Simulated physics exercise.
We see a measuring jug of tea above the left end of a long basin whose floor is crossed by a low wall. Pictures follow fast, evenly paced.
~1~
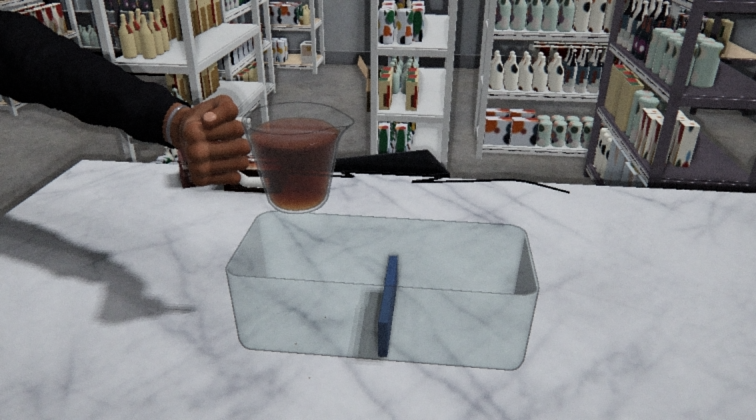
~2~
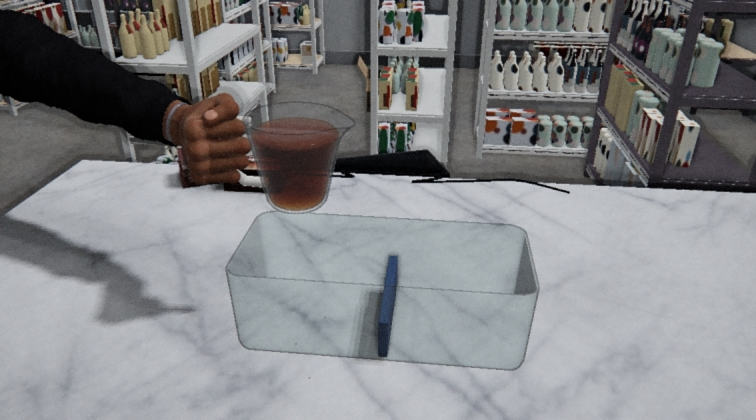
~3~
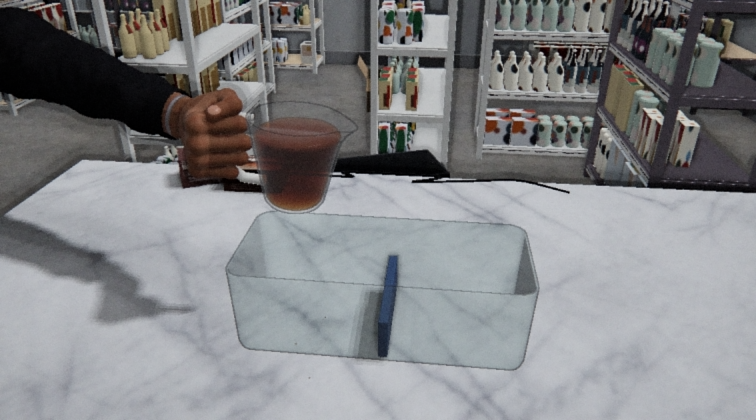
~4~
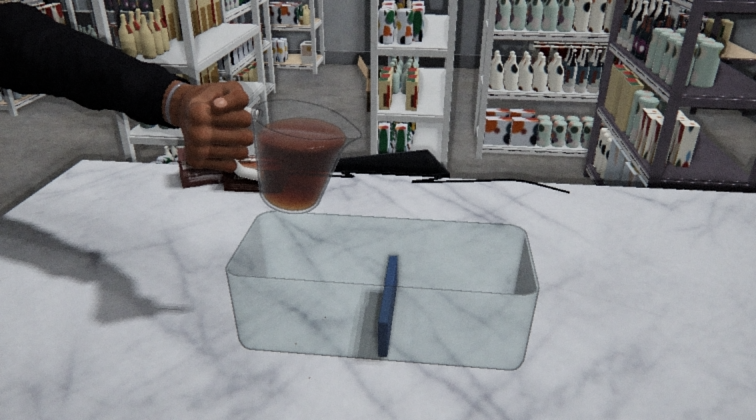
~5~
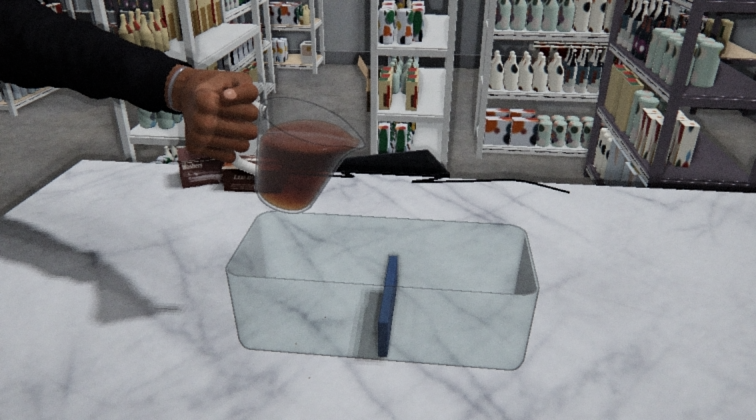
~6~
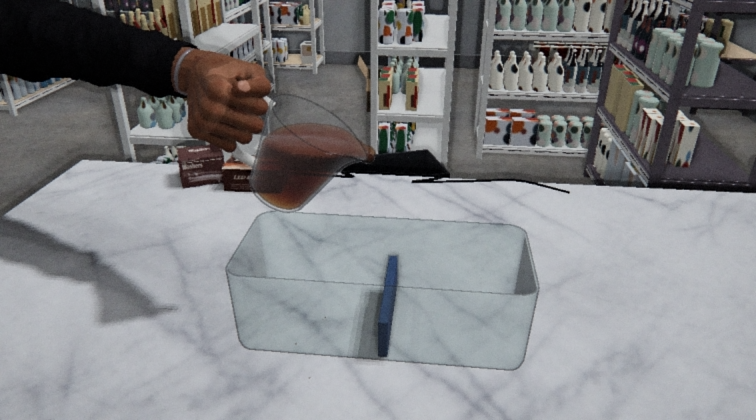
A hand gripping a clear jug of brown tea held it nearly still above the left end of a long glass basin with a low blue wall, then steadily tipped it to the right.
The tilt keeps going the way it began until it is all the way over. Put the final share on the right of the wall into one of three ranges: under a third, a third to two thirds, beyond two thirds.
Range: A third to two thirds.
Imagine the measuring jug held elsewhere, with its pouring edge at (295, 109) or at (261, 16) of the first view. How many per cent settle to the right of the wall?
Roughly 5 in a hundred the first time and 5 in a hundred the second.
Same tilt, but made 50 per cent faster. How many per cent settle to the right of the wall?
I'd say close to 40 per cent.
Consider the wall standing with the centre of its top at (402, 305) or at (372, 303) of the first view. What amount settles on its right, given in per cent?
45 % and 80 %, roughly.
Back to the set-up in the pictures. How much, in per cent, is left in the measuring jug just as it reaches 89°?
Around 45 percent remains.
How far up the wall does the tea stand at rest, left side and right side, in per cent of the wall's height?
10 per cent for the left part, 20 for the right.
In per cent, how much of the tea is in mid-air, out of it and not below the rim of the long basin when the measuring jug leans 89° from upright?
20 per cent.
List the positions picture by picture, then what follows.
In the first frame, tilt 0°; pouring edge (354, 122); surface from (252, 127) to (341, 131); the long basin's rim runs from (243, 241) to (531, 259); the wall's top is at (389, 287).
In the second frame, tilt 1°; pouring edge (355, 123); surface from (254, 127) to (341, 132).
In the third frame, tilt 5°; pouring edge (358, 128); surface from (256, 126) to (343, 134).
In the fourth frame, tilt 12°; pouring edge (362, 135); surface from (259, 128) to (348, 136).
In the fifth frame, tilt 21°; pouring edge (366, 145); surface from (263, 131) to (360, 140).
In the sixth frame, tilt 31°; pouring edge (368, 158); surface from (266, 135) to (360, 146); 2 per cent is over the edge.
A moment on, the measuring jug is tipped on its side and 43 per cent is still to pour, 2 is left of the wall and 34 right of it.
Next, the measuring jug is tipped right over and 3 per cent is still to pour, 37 is left of the wall and 57 right of it.
Then the measuring jug is tipped right over and 0 per cent is still to pour, 42 is left of the wall and 57 right of it.
Later the measuring jug is tipped right over and 0 per cent is still to pour, 42 is left of the wall and 57 right of it.
At rest 43 per cent lies left of the wall, 57 right of it and 1 outside.
